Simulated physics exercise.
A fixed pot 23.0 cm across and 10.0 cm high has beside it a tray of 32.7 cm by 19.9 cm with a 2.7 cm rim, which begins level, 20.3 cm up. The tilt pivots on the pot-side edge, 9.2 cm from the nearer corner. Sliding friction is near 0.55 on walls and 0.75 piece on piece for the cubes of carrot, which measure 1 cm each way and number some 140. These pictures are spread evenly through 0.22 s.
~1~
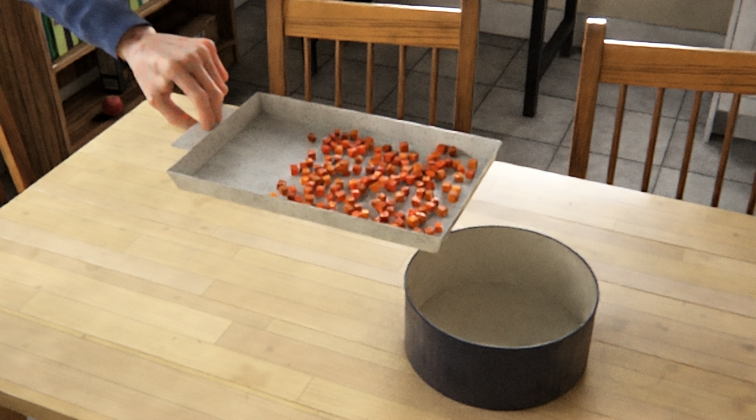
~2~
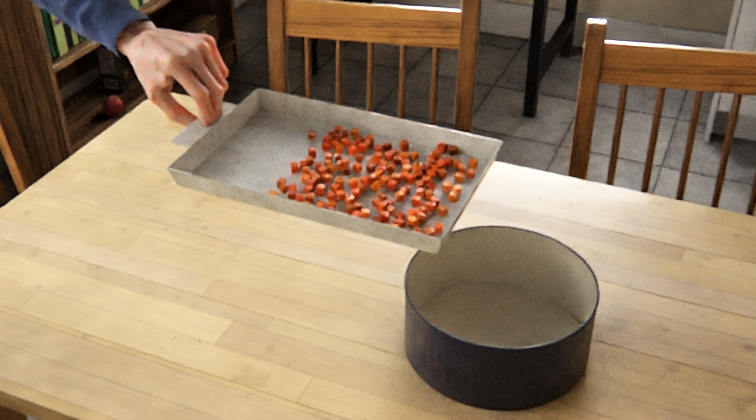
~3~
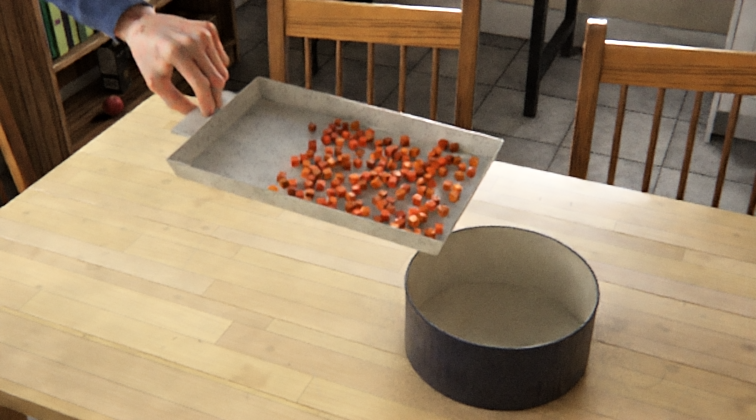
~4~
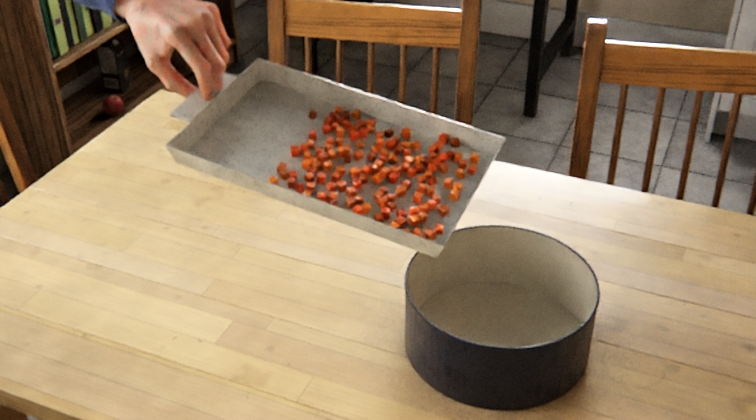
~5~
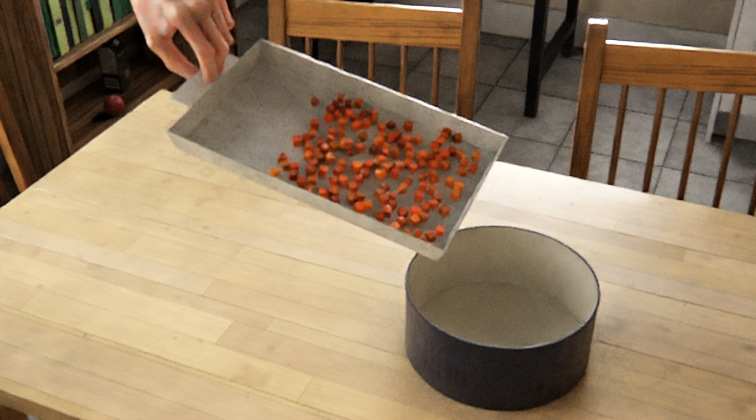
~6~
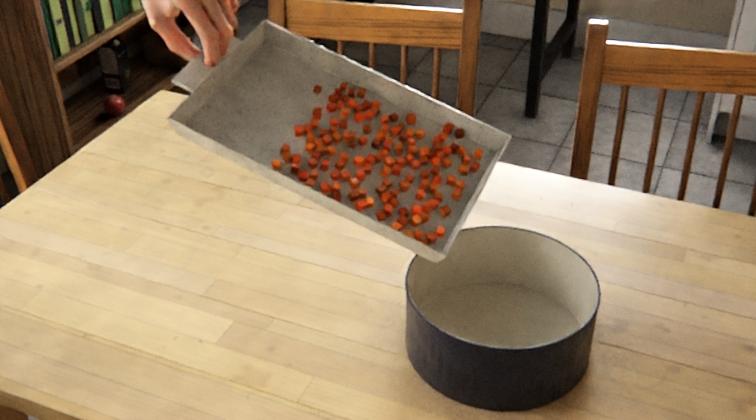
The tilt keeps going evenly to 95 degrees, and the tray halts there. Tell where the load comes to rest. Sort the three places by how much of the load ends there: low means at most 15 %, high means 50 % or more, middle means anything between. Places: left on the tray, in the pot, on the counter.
Tray - low, pot - high, counter - middle.
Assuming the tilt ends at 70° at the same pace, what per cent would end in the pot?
Then about 35 per cent.
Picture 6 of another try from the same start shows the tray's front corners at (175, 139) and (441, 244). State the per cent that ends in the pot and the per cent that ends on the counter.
You'd end with pot at 60 and counter at 40.
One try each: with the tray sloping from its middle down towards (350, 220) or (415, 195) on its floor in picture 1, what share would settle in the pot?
Approximately 45 percent, then 90 percent.
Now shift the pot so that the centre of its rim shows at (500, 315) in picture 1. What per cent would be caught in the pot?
Estimate: ~ 100 %.
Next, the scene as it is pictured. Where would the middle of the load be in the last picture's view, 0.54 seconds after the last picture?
Somewhere about (450, 254) in the last view.
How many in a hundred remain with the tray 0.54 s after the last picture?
Of the load, some 75 percent.
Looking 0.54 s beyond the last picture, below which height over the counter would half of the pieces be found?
Median height: Approx. 18 cm.
Then, 0.33 s after the last picture, tilt 57 degrees; the tray holds 100 %, the pot 0 %.
Then, 0.54 s after the last picture, tilt 81 degrees; the tray holds 75 %, the pot 5 %.
Then, 0.87 s after the last picture, tilt 95 degrees; the tray holds 5 %, the pot 55 %.
In the end, tray 0 %, pot 65 %, counter 35 %.
